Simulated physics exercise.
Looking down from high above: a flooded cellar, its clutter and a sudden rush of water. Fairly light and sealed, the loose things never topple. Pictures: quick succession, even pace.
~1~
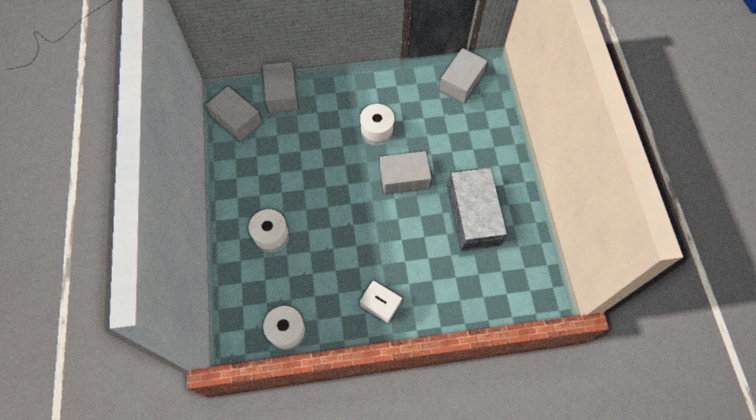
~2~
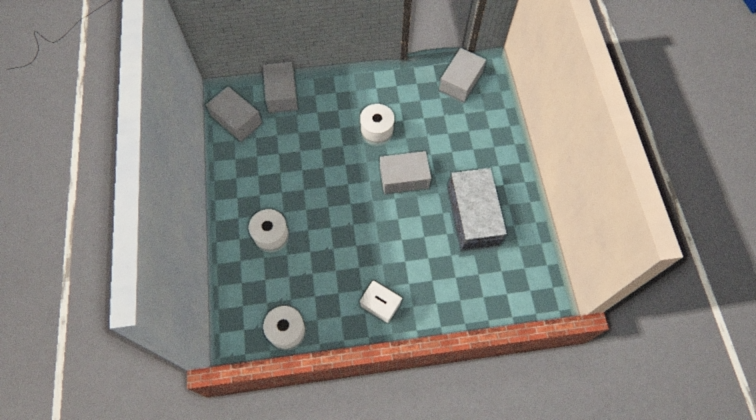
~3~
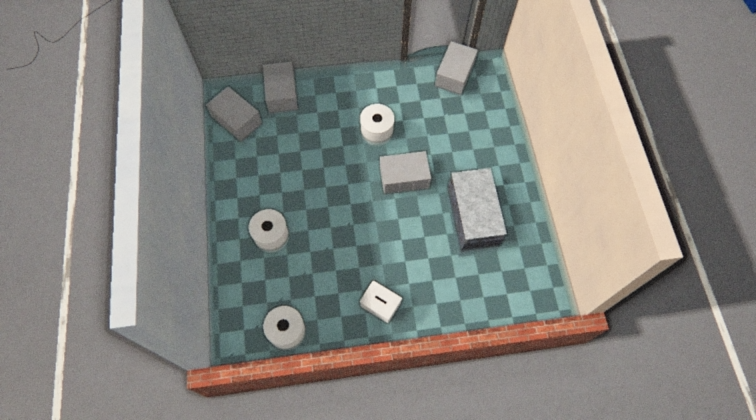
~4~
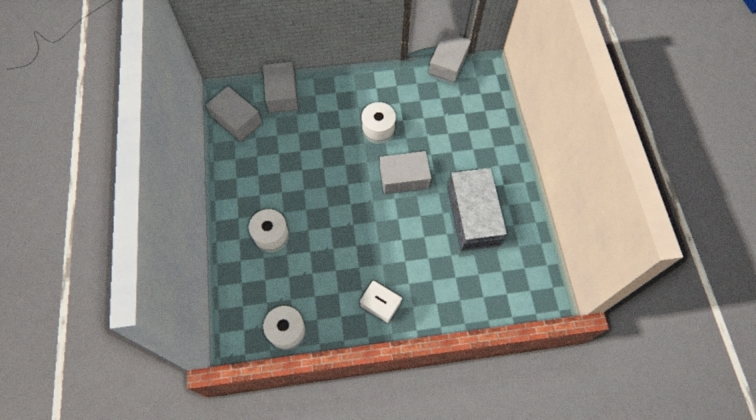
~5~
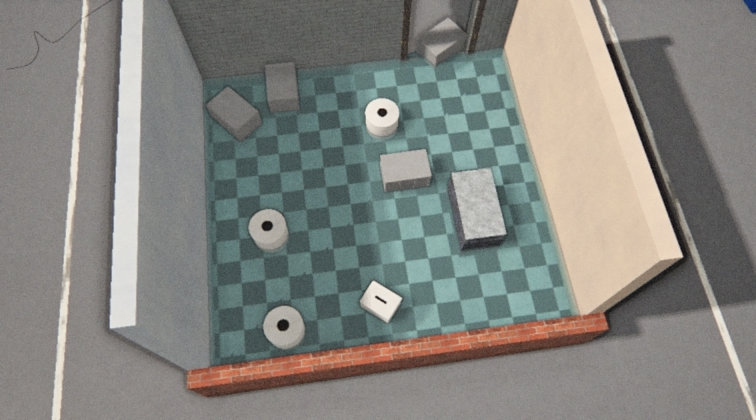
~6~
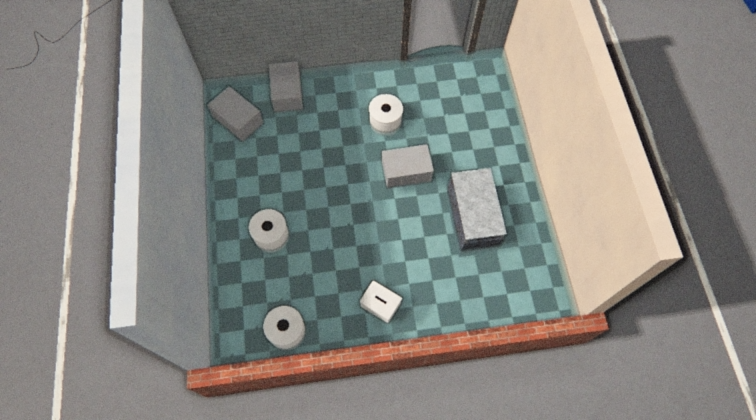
In this clip, a dark door in the back wall of a flooded, tile-floored cellar opens, and a grey block beside it drifts out through the gap and disappears, while a white tub and a grey crate shift slightly toward the opening.
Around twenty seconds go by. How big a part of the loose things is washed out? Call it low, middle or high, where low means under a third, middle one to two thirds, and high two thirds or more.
Middle.
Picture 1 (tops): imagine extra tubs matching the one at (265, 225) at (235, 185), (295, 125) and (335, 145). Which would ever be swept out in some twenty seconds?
In that order: Inside, carried outside, carried outside.
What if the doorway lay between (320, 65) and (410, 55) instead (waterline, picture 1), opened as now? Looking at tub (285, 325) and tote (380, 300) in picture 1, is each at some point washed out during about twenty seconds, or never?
Taking them one by one, that's still there, then still there.
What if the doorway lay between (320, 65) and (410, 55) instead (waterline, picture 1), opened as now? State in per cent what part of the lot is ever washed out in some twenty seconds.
Roughly 60 %.
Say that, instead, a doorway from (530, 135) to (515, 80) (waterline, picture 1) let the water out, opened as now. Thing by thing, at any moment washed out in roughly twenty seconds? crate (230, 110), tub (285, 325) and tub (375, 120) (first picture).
Per item as listed - not lost, not lost, swept away.
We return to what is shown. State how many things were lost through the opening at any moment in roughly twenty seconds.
Result - 4.
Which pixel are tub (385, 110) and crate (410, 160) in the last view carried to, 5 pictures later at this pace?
First top about at (418, 80); second top about at (429, 131).
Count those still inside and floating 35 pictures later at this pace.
It works out to 4.
A moment on, 1 of 8 are out; 7 afloat.
Next, 2 of 8 are out; 6 afloat.
Later, 4 of 8 are out; 4 afloat.
In the end, 4 of 8 are out; 4 afloat.
